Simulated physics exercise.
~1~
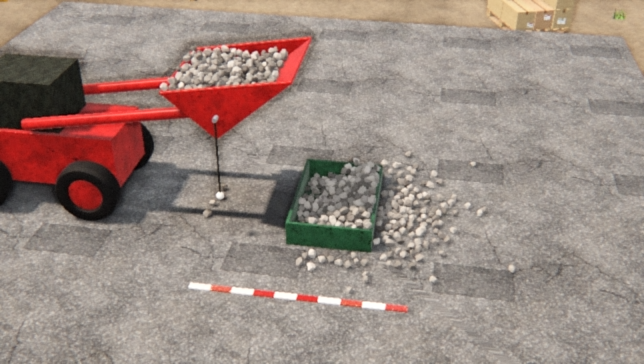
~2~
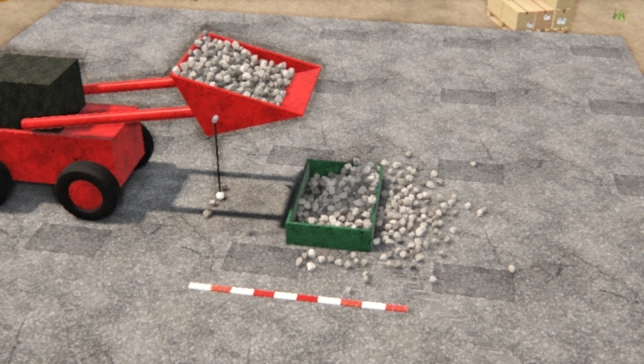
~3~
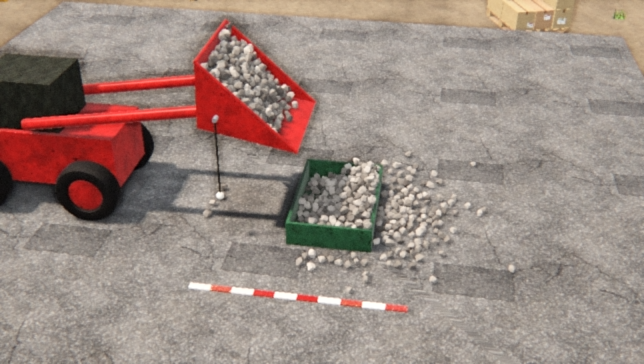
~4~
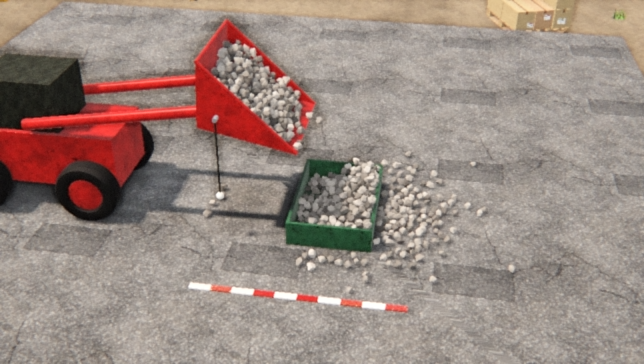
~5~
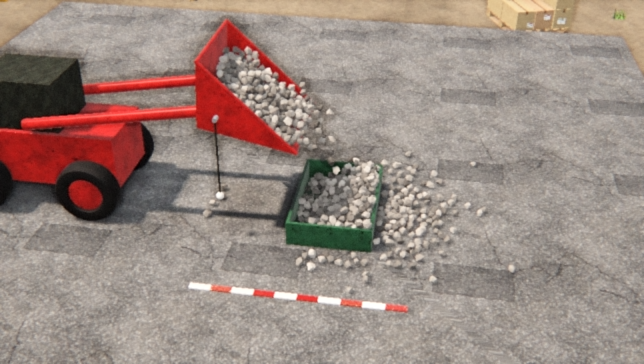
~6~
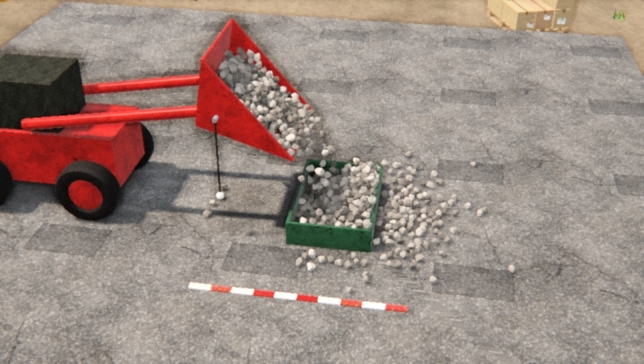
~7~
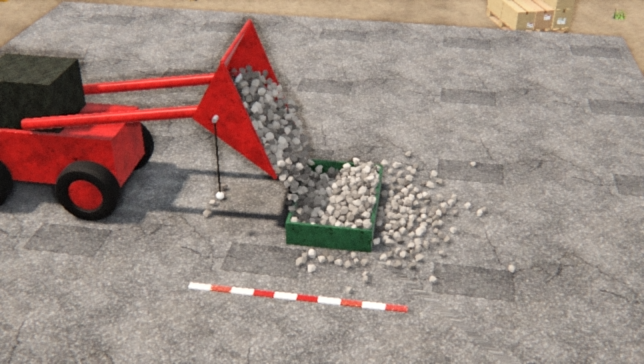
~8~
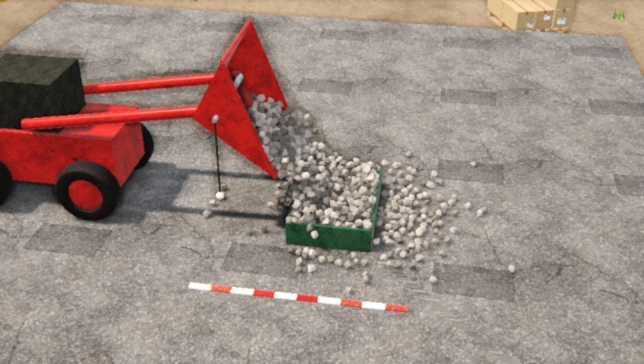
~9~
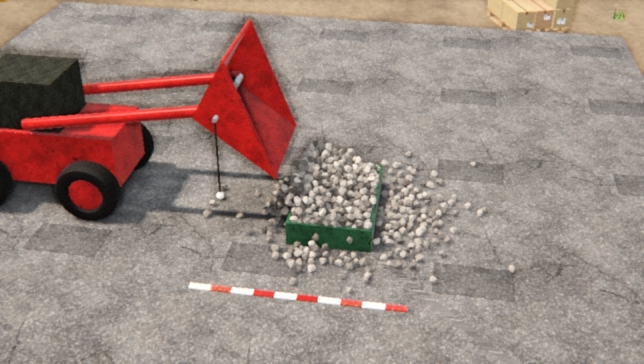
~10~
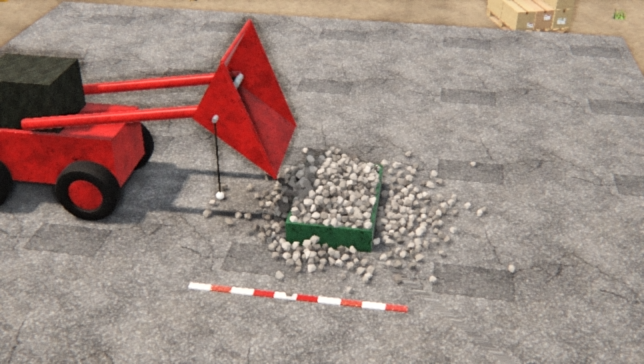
A red loader on the left holds a raised bucket heaped with pale grey stones over cracked grey paving, seen from above at an angle. To its right sits a green bin already partly filled, with loose stones scattered beyond it and a red and white staff lying in front. The bucket tips forward until its stones slide toward the lip, and a few begin to spill. It then tips steeply, pouring the stones into and around the bin. The emptied bucket hangs still beside the bin, now heaped full, with stones strewn on all sides.
